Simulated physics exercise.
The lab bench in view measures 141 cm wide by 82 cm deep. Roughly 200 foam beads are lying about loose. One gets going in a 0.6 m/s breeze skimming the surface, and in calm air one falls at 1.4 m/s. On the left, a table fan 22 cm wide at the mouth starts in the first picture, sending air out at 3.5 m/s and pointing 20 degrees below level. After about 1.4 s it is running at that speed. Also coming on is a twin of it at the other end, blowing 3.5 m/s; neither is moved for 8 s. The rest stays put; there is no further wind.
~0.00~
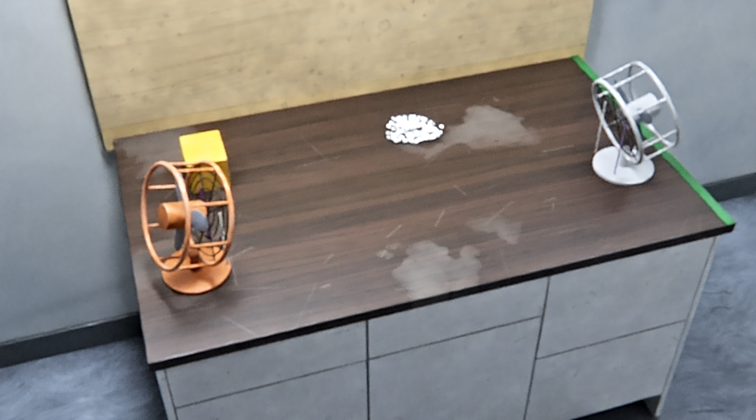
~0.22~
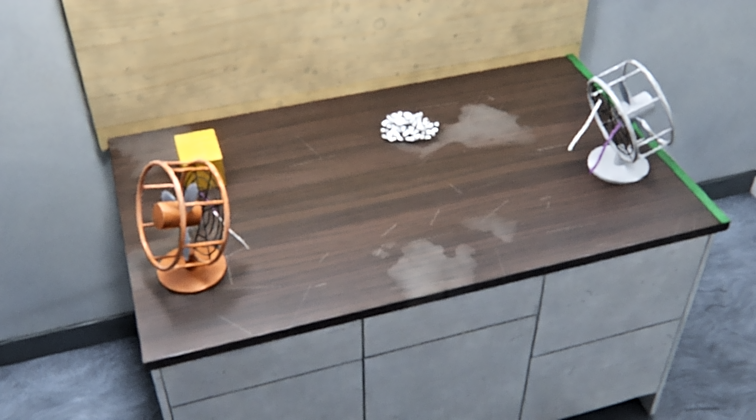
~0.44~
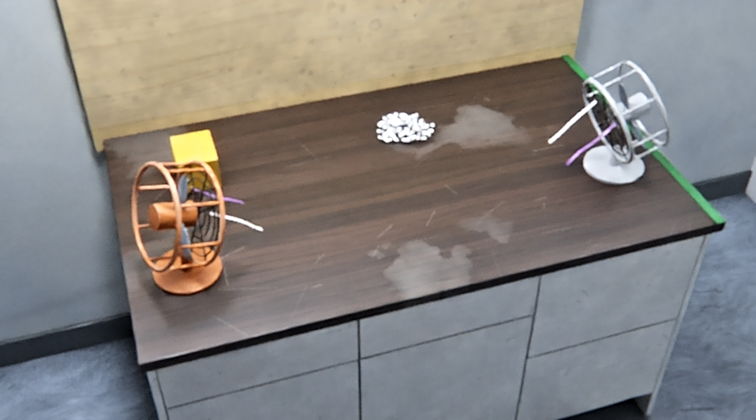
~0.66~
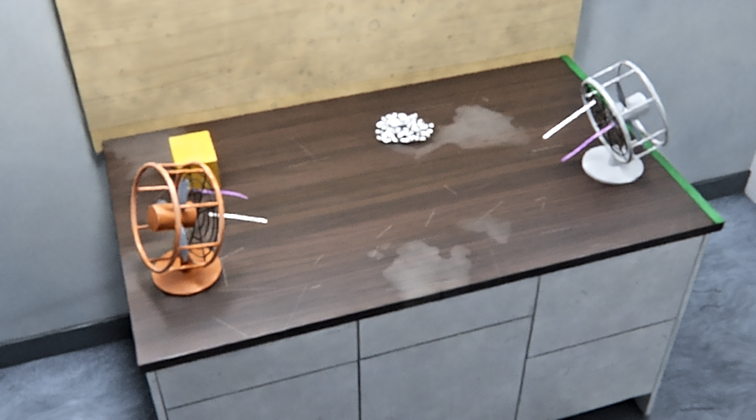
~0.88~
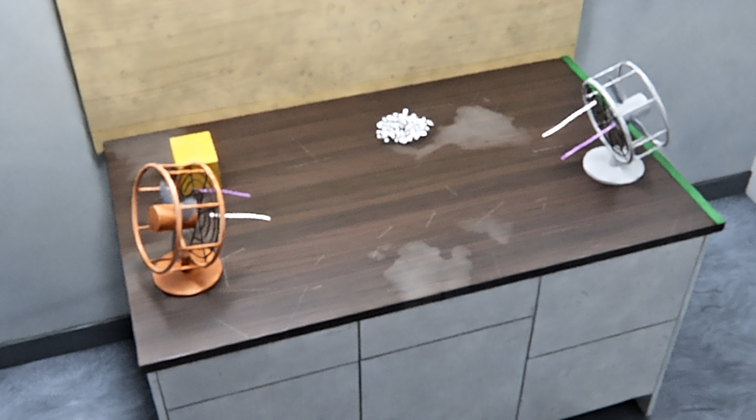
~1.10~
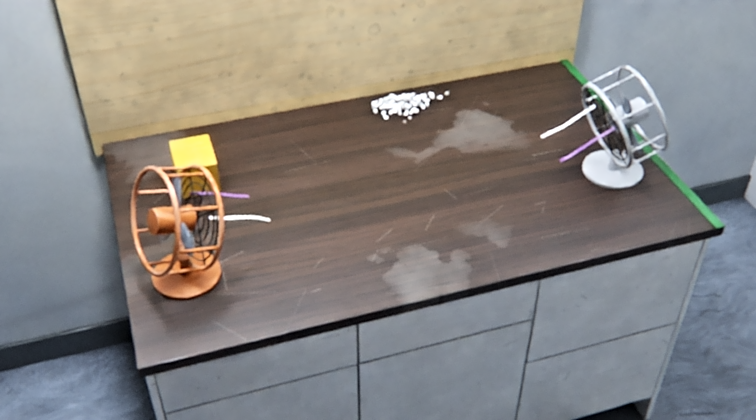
Ribbons on the orange fan at left and the white fan at right lifted and streamed inward over the dark bench, then the pile of white foam beads shifted back toward the wooden board.
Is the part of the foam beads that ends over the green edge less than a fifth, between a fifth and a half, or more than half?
The majority.
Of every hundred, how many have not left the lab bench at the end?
Near 15 %.
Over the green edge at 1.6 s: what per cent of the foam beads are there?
10 % or thereabouts.
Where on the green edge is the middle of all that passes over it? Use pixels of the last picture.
Near (575, 68).
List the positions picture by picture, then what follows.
The middle of the foam beads is near (413, 129), none has stirred yet, the mouth of the table fan is at (186, 215) and that of the second one at (635, 113), in the first frame.
The middle of the foam beads is near (410, 131), none has stirred yet and the green edge is centred on (642, 128), in the second frame.
The middle of the foam beads is near (406, 132), none has stirred yet and the top of a block is at (193, 148), in the third frame.
The middle of the foam beads is near (405, 132) and none has stirred yet, in the fourth frame.
The middle of the foam beads is near (403, 128), the farthest in sight from the table fan is at (424, 120) and about 15 % have left their places, in the fifth frame.
The middle of the foam beads is near (401, 104), the farthest in sight from the table fan is at (447, 94) and all have left their places, in the sixth frame.
After 1.6 s, 10 % are over the green edge; the middle of those left on the top is near (558, 77); 0 % are gone or lie where they will stay.
After 2.6 s, 52 % are over the green edge; the middle of those left on the top is near (533, 86); 44 % are gone or lie where they will stay.
After 4.4 s, 70 % are over the green edge; the middle of those left on the top is near (541, 88); 66 % are gone or lie where they will stay.
After 8.0 s, at the end, 86 % are over the green edge.
